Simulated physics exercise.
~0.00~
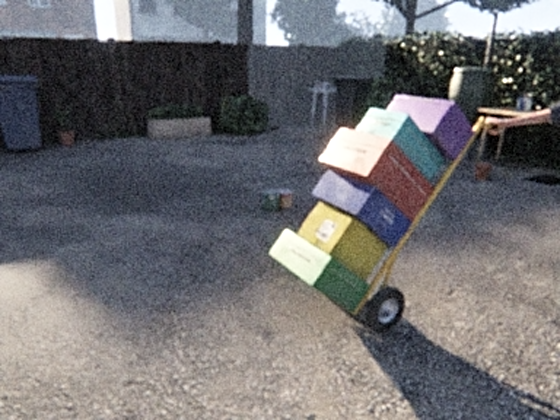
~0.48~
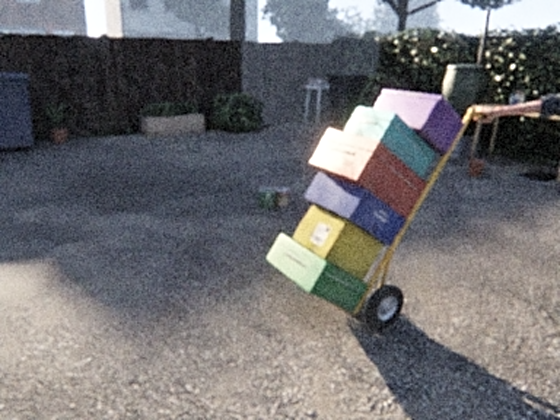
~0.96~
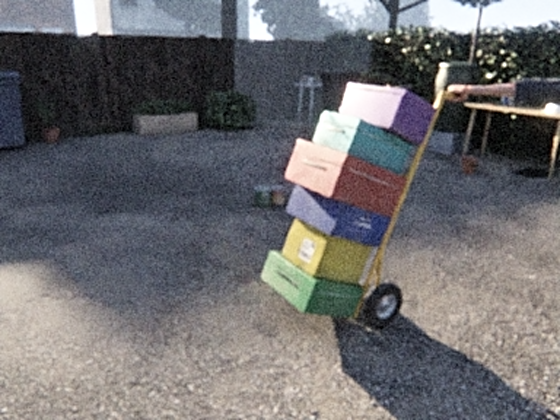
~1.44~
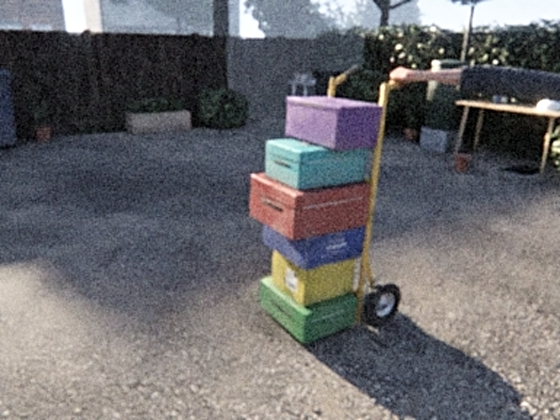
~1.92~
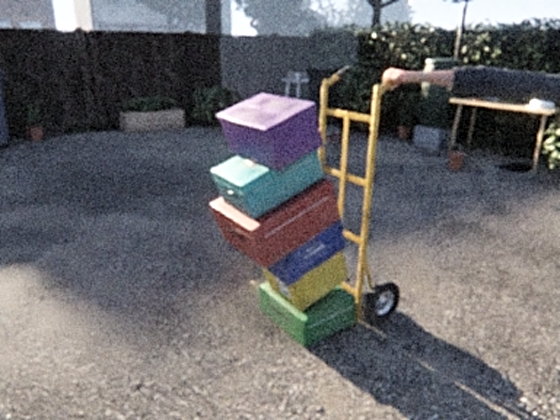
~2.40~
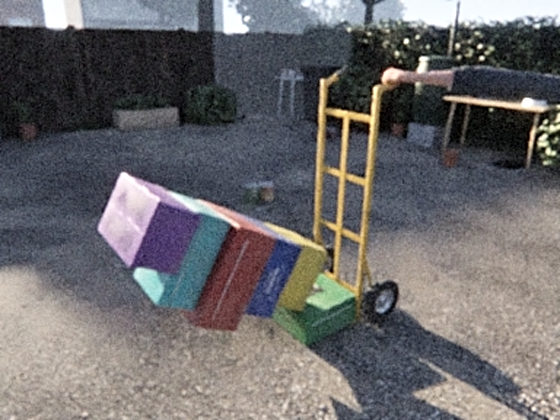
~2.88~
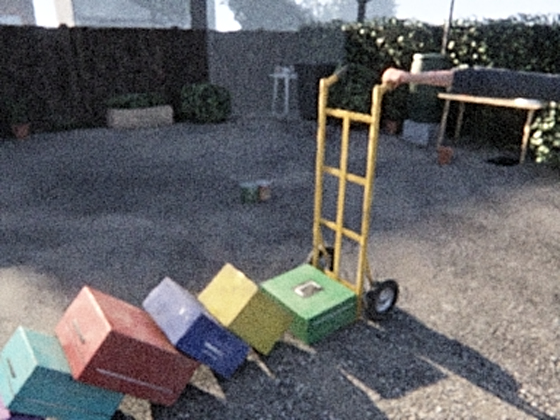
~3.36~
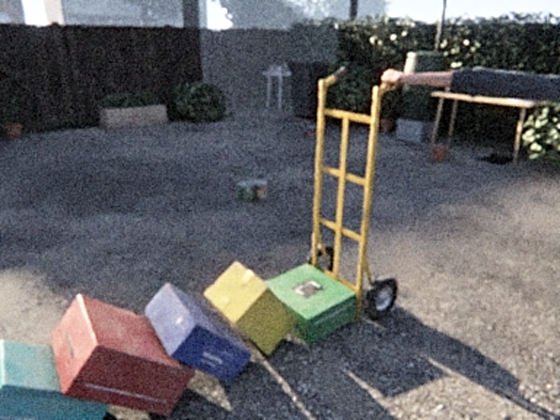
In a sunlit gravel yard with a dark fence and hedge behind, a yellow sack truck is seen from the side, leaning back to the right. It carries a stack of six boxes, green at the bottom, then yellow, blue, red, turquoise and purple on top. A hand reaching in from the right holds the handle and swings the truck upright. As it stands straight, the stack leans left and the boxes above the green one topple off together. They tumble across the gravel in a row, the purple one leaving view, while the green box stays upright on the truck.
